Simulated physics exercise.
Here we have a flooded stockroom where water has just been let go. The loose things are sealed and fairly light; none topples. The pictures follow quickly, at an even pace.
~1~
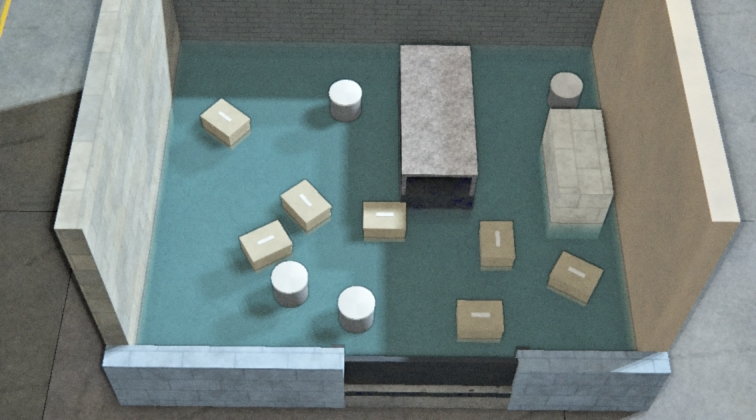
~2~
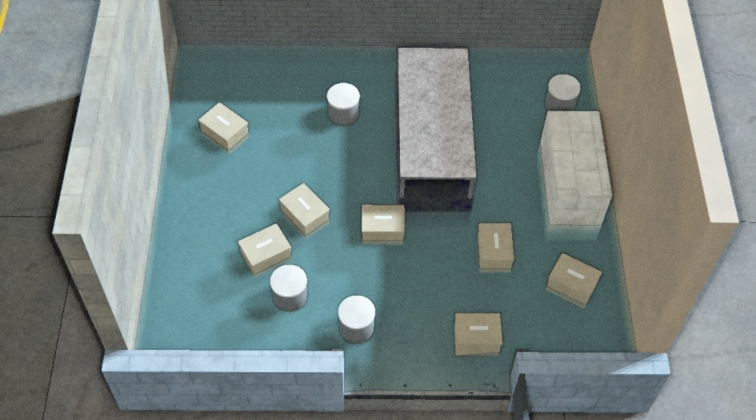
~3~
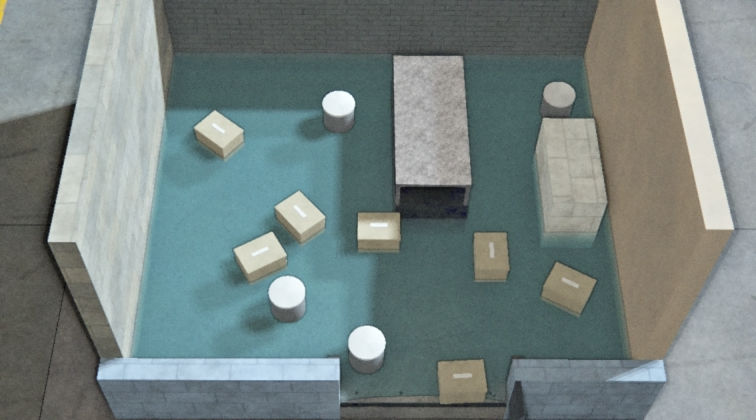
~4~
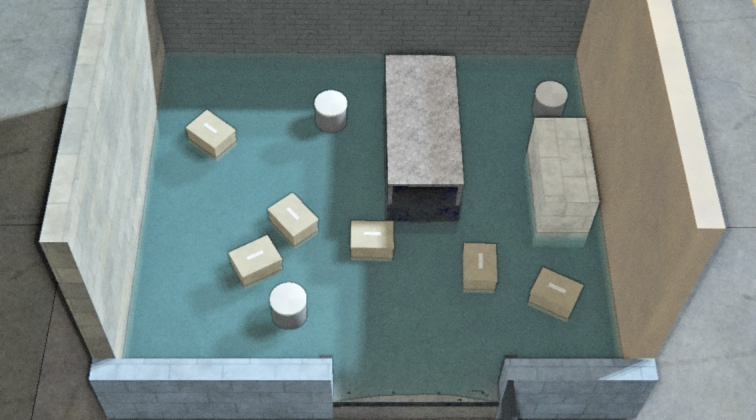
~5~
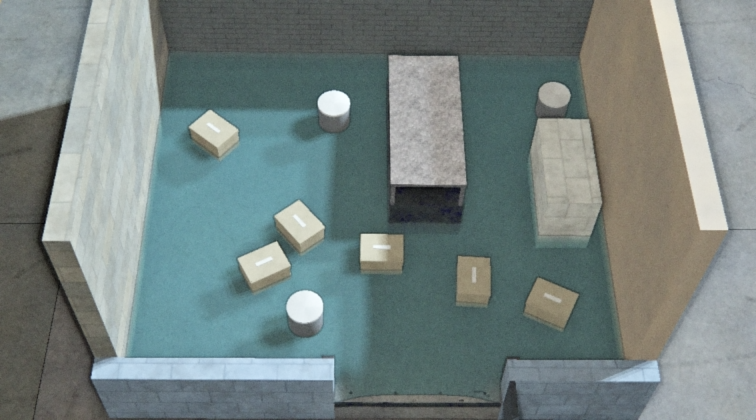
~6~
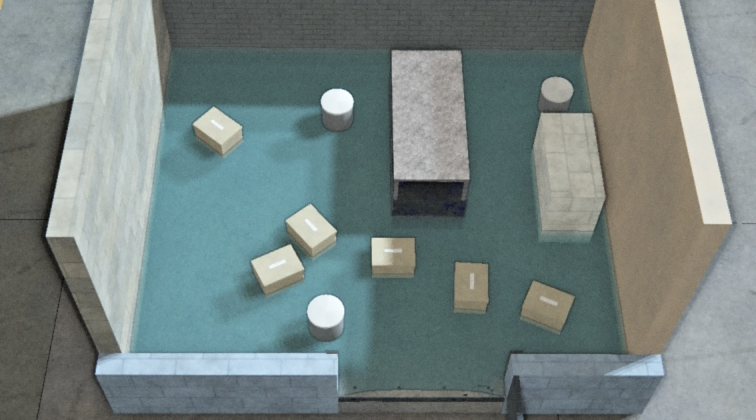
Water drained through the gap in the front wall of a flooded stockroom, carrying out a white pail and a tan tote, while the nearby floating totes and another pail drifted slowly toward the opening.
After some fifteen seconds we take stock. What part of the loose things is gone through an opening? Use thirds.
Share: Two thirds or more.
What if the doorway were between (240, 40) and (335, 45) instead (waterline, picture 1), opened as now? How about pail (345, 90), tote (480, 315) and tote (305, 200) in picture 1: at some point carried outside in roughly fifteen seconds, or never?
One after the other: Yes, still in, gone.
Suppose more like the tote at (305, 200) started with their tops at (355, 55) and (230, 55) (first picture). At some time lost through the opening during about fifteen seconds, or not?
In that order: Left behind, inside.
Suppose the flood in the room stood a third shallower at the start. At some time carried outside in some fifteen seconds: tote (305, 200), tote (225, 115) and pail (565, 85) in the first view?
As listed: Carried outside, inside, kept in.
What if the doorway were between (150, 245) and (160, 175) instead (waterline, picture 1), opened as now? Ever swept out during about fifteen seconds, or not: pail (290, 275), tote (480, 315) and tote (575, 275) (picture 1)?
One after the other: Out, no, still in.
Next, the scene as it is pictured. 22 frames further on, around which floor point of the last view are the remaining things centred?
Around (383, 210).
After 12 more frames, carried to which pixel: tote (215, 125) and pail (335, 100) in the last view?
Roughly at (230, 171) and (348, 154).
A moment on, 3 of 11 are out; 8 afloat.
Next, 8 of 11 are out; 3 afloat.
Later, 8 of 11 are out; 3 afloat.
In the end, 8 of 11 are out; 3 afloat.
